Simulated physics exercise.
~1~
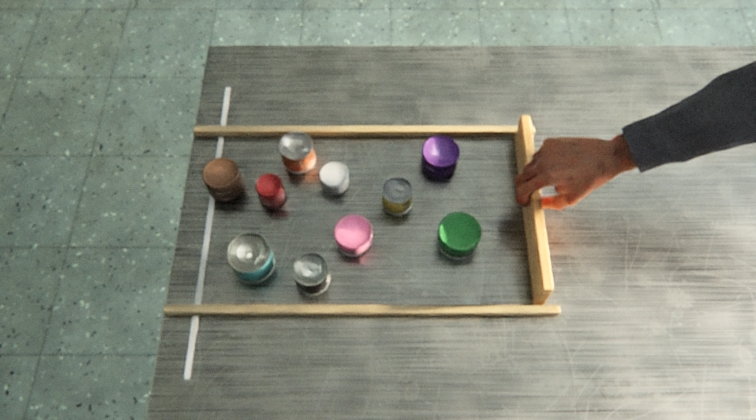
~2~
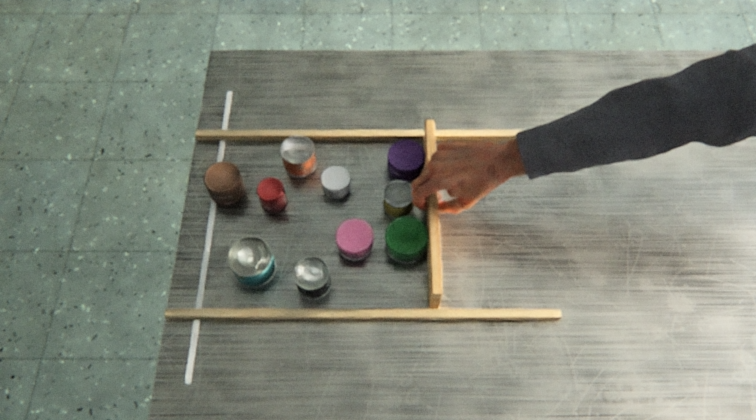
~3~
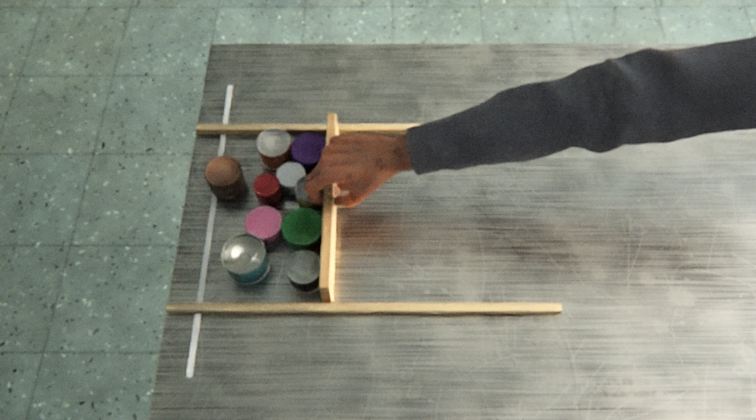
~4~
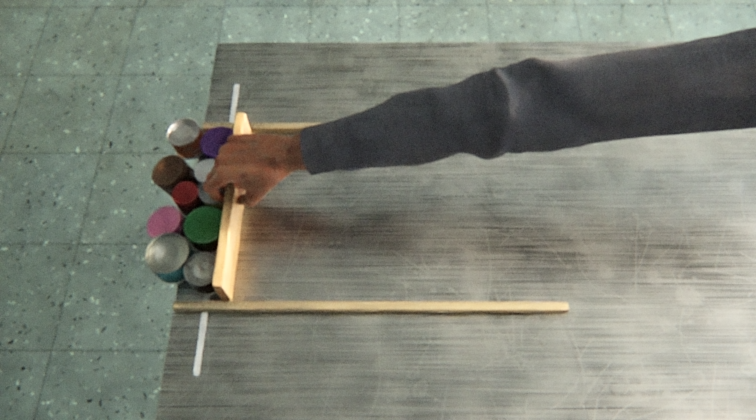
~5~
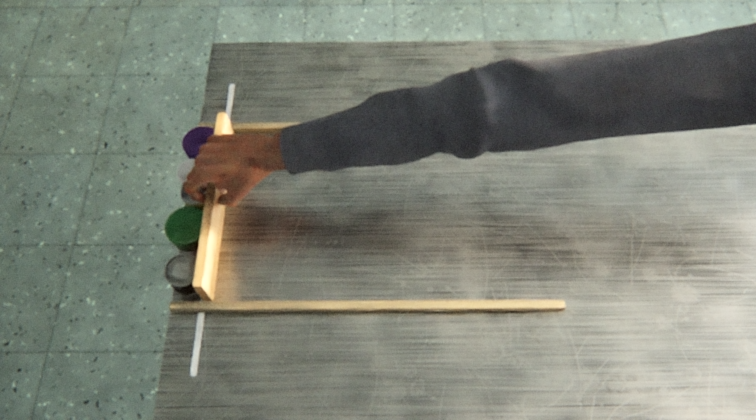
The footage shows a hand sliding a wooden board leftward between two wooden rails, gathering colourful tubs and tins and pushing them past a white tape line to the table's edge, where several go over, including the pink tin, while the purple and green ones remain beside the board.
